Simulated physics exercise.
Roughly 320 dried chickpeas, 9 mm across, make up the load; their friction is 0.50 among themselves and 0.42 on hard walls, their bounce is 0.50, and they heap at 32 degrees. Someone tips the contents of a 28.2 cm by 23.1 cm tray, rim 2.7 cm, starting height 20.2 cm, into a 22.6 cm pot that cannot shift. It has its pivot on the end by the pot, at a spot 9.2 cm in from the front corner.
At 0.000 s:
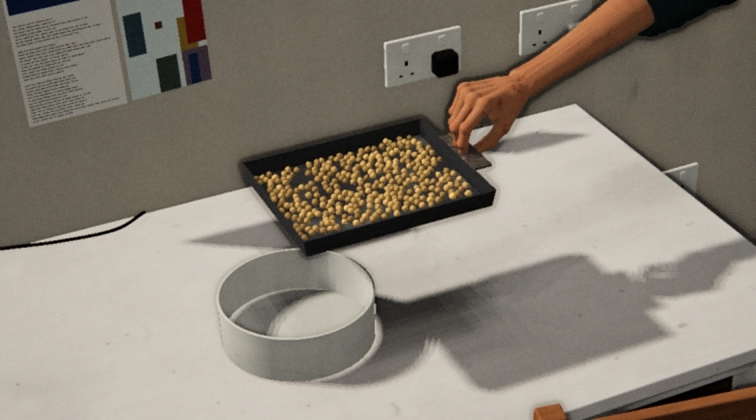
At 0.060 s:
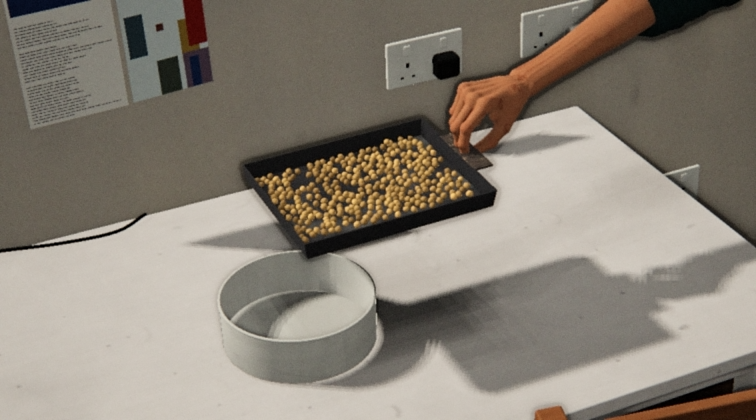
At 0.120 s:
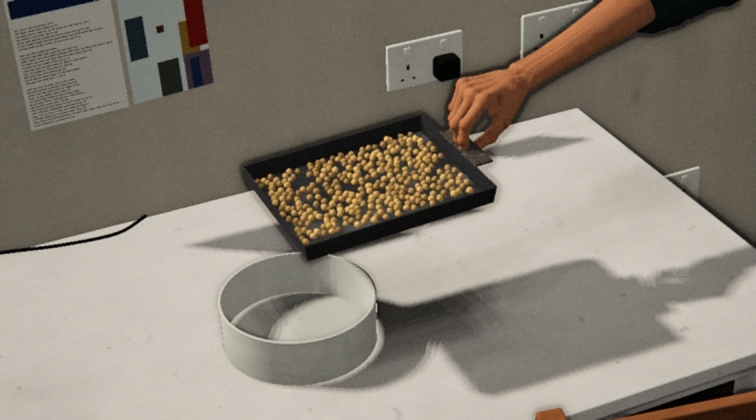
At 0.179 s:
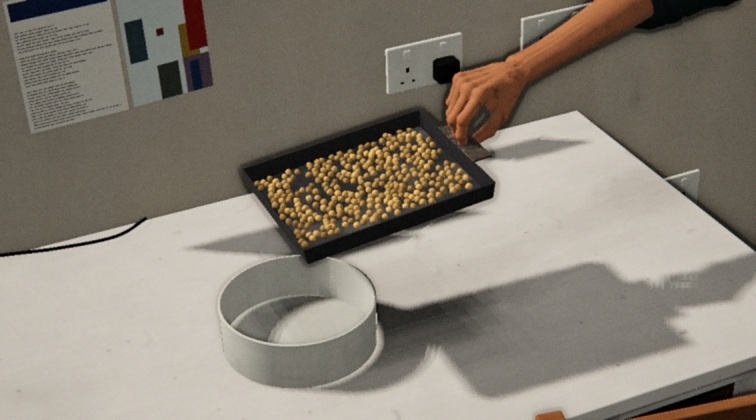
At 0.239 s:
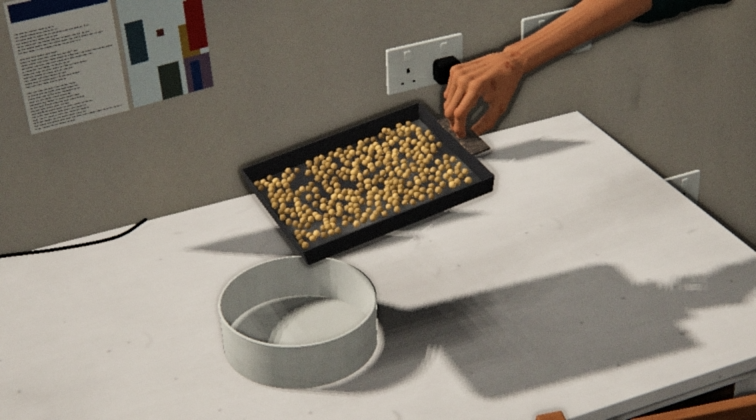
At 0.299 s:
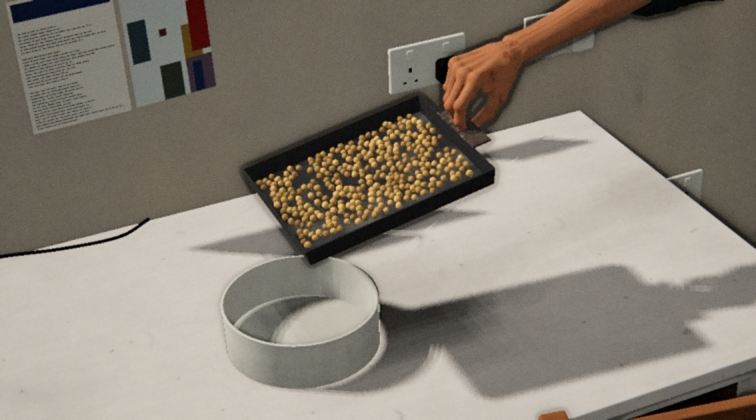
A hand gradually tilting a black tray of dried chickpeas, raising its right side slightly above a white table beside a round pot.
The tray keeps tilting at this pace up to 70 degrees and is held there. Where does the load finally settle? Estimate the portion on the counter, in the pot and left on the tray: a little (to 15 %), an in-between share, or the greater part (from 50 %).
Counter: A little; pot: A little; tray: The greater part.
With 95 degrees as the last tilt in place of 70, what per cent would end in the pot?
I'd put it at close to 60 per cent.
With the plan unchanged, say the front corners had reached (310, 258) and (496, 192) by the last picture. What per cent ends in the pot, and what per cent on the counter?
Final per cent - pot 0, counter 0.
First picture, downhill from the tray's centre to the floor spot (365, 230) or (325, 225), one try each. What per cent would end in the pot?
Approximately 0 percent, then 0 percent.
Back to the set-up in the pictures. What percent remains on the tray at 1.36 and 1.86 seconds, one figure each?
The figures go 100 and then 100.
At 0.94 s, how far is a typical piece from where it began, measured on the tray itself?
Around 9 centimetres.
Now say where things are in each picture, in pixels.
The first picture shows tray tilt 0 degrees, front corners at (306, 240) and (492, 189); middle of the pieces at (361, 184); pot at (296, 292).
The second picture shows tray tilt 1 degrees, front corners at (306, 242) and (493, 189); middle of the pieces at (362, 185).
The third picture shows tray tilt 3 degrees, front corners at (306, 244) and (493, 186); middle of the pieces at (363, 184).
The fourth picture shows tray tilt 5 degrees, front corners at (305, 248) and (492, 182), lowest corner left front; middle of the pieces at (362, 183).
The fifth picture shows tray tilt 8 degrees, front corners at (305, 249) and (490, 175), lowest corner left front; middle of the pieces at (361, 180).
The sixth picture shows tray tilt 11 degrees, front corners at (307, 250) and (491, 168), lowest corner left front; middle of the pieces at (363, 176); pot at (300, 299). The tray's pace is about 45 degrees a second.
After 0.94 s, tilt 39 degrees; the tray holds 100 %, the pot 0 %.
After 1.36 s, tilt 57 degrees; the tray holds 100 %, the pot 0 %.
Then, at 1.86 s, tilt 70 degrees; the tray holds 100 %, the pot 0 %.
At rest (2.2 s), counter 0 %, pot 0 %, tray 100 %.
